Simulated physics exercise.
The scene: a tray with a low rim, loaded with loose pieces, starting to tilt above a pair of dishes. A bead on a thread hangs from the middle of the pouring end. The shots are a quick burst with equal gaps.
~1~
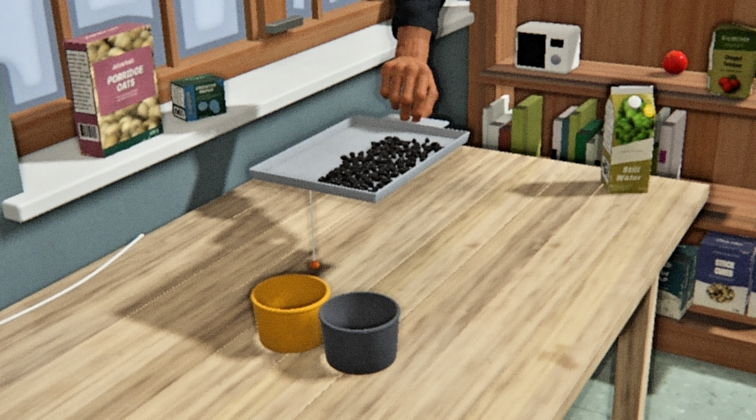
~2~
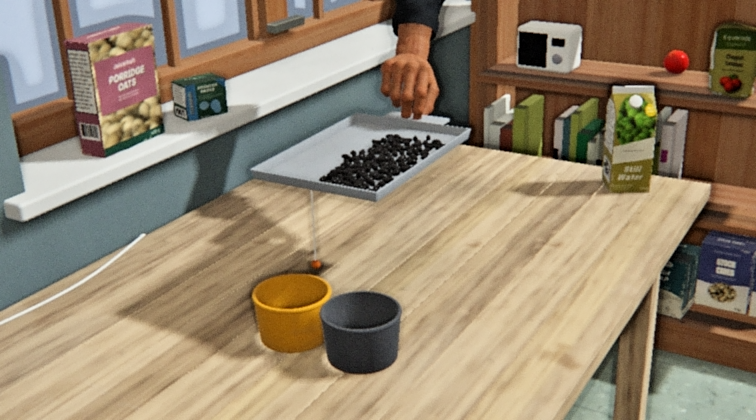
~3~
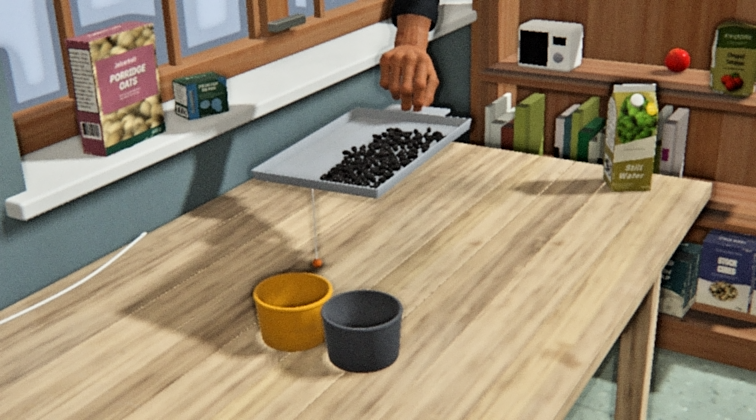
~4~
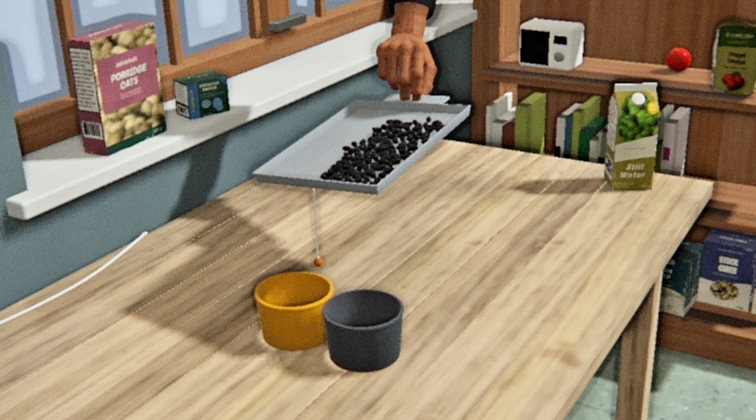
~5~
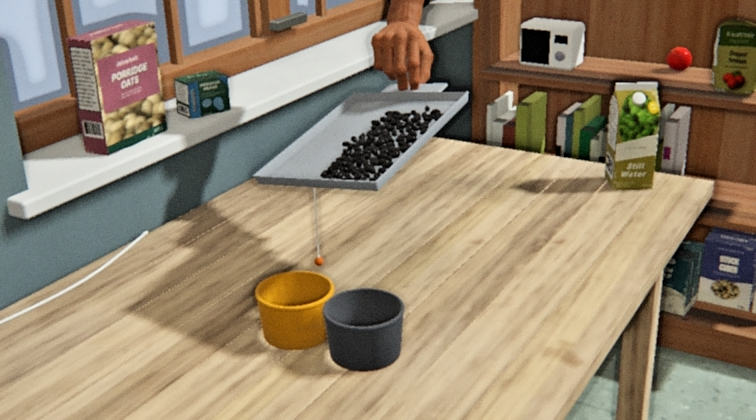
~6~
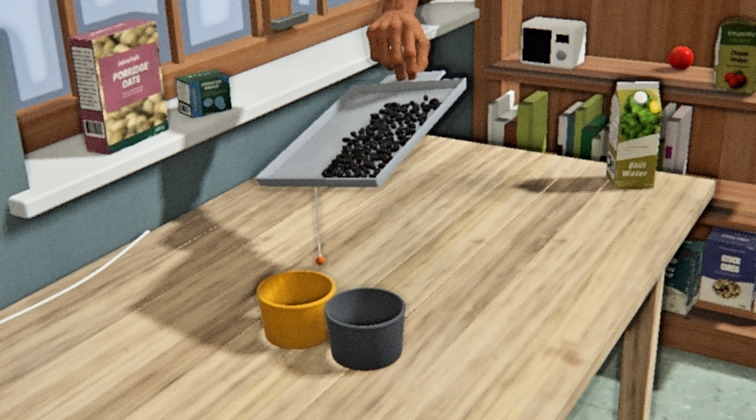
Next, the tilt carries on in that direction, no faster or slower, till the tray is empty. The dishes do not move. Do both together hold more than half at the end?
In the dishes lies under half of it.
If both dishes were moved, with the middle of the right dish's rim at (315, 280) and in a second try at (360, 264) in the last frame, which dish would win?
The first try: The left one. The second: The left-hand dish.
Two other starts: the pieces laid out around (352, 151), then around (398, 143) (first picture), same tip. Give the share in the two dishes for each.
Roughly 10 per cent, and 0 per cent.
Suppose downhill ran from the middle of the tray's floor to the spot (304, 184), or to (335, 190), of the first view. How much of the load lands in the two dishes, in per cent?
First some 50, then 90 per cent.
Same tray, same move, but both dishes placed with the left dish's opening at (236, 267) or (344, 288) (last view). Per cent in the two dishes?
The first gives 40 %, the second 0 %.
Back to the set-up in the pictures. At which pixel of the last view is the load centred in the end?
Near (268, 300).
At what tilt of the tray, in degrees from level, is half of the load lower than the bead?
Near 105 degrees.
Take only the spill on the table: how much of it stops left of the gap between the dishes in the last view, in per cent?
It comes to 100 per cent or so.
Just after the last frame, tray tipped steeply; almost all on the tray; just a few outside both; just a few in the air.
A moment on, tray tipped past a quarter turn; roughly a quarter on the tray; about a tenth in the left dish; roughly a third outside both; roughly a third in the air.
Further on, tray tipped past a quarter turn; about a tenth in the left dish; the larger part outside both.
When it is over, tray tipped past a quarter turn; not one in the right dish; about a tenth in the left dish; the larger part outside both.
